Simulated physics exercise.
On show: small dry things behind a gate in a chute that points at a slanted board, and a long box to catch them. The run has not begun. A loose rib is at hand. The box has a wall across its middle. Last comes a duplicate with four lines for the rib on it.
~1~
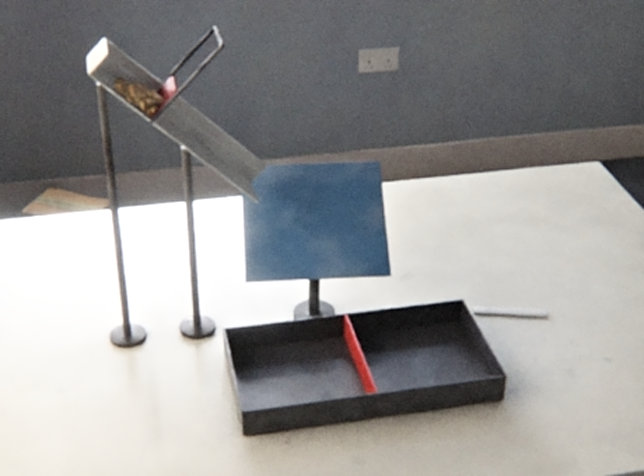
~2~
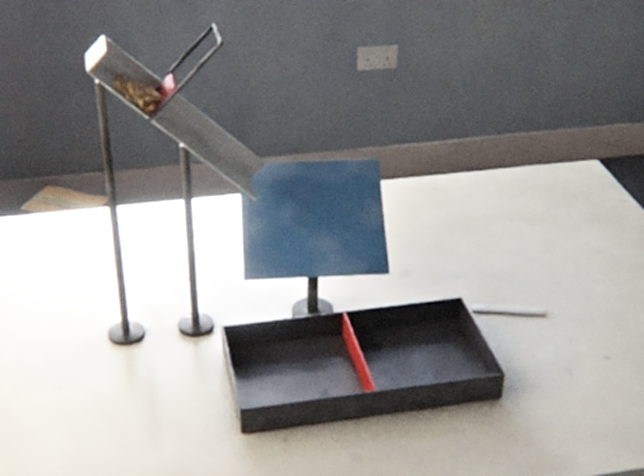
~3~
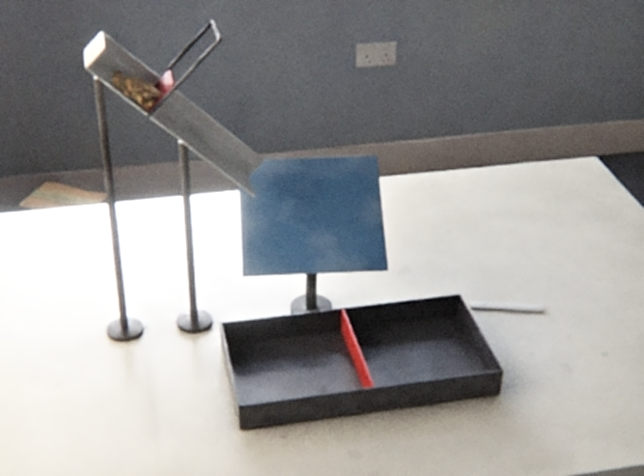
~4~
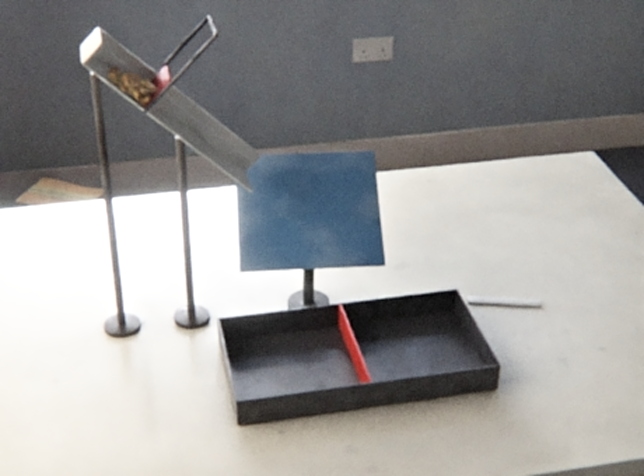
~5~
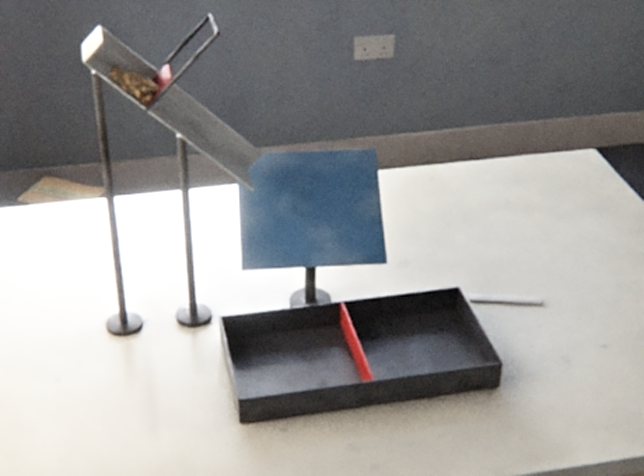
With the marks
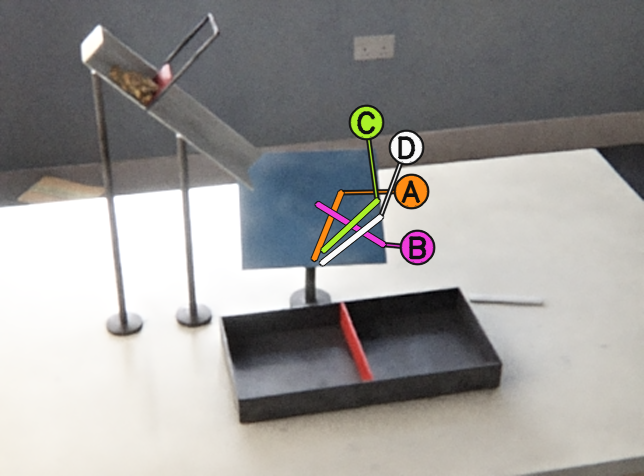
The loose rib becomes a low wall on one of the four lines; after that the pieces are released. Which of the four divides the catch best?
The answer is line B.
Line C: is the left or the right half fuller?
The left half.
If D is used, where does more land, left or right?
Left.
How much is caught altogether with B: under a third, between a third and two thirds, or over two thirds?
Over two thirds.
On the marked copy, line A from (341, 192) to (314, 258); line B from (318, 204) to (383, 244); line C from (377, 200) to (323, 250); line D from (380, 217) to (322, 262).
With A, of what is caught, almost all in the left half, just a few in the right.
With B, of what is caught, roughly a third in the left half, roughly two thirds in the right.
With C, of what is caught, almost all in the left half, about a tenth in the right.
With D, of what is caught, every piece in the left half, not one piece in the right.
